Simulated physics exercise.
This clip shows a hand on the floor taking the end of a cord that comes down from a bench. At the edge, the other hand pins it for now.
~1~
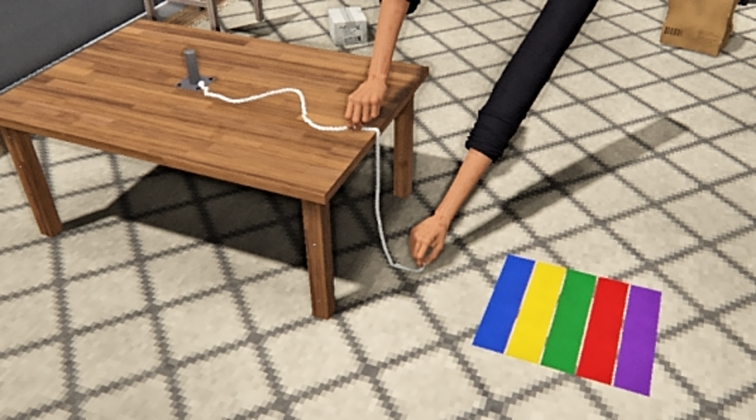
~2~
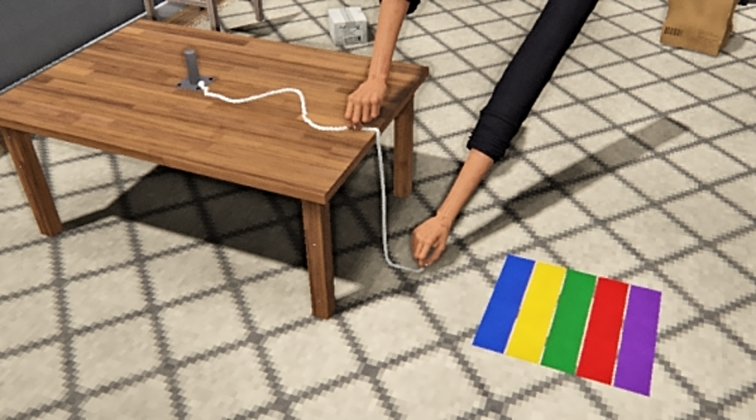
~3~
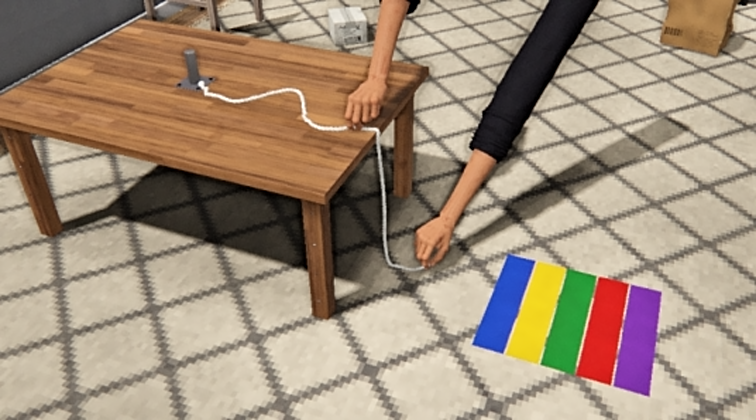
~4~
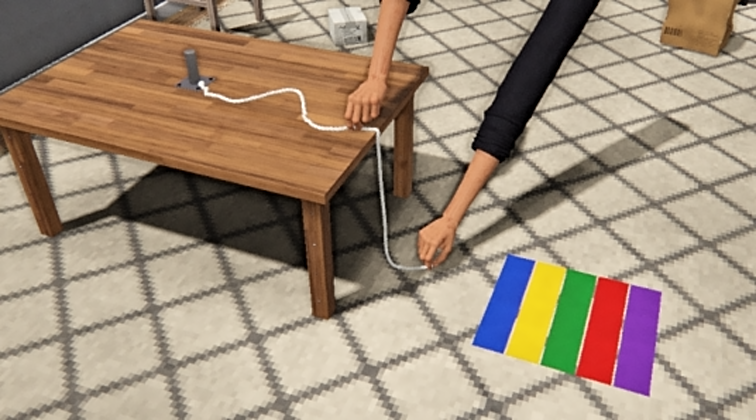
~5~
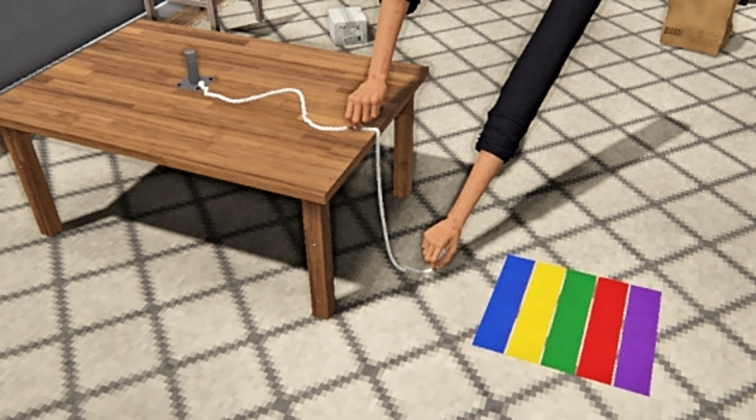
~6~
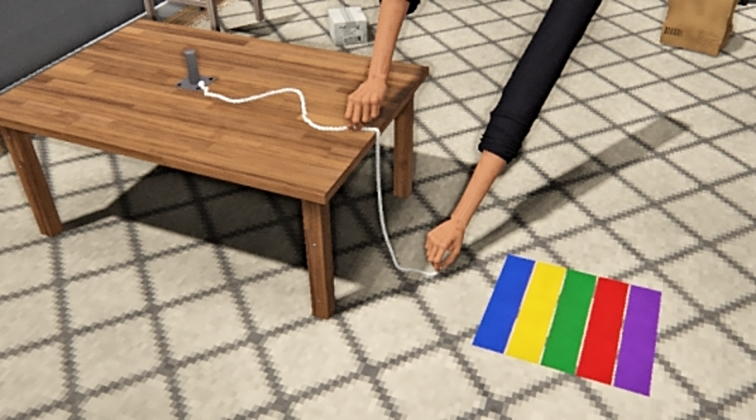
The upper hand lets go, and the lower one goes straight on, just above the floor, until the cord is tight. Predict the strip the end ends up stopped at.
The end ends up at the red strip.
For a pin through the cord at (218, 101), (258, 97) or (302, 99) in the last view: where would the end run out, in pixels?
It ends up near (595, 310) the first time, (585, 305) the second and (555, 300) the third.
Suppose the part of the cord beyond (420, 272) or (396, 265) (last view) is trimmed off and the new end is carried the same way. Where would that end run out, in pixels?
(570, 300) and (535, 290).
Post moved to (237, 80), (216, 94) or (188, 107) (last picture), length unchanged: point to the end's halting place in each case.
Try by try, around (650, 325), (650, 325) and (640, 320).
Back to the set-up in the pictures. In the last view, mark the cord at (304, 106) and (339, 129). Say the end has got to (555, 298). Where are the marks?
Point one: (339, 118); point two: (388, 155).
Soon after, end near (555, 298); over yellow.
After that, end near (589, 306); over green.
At the stop, end near (609, 312); over red. Over red.
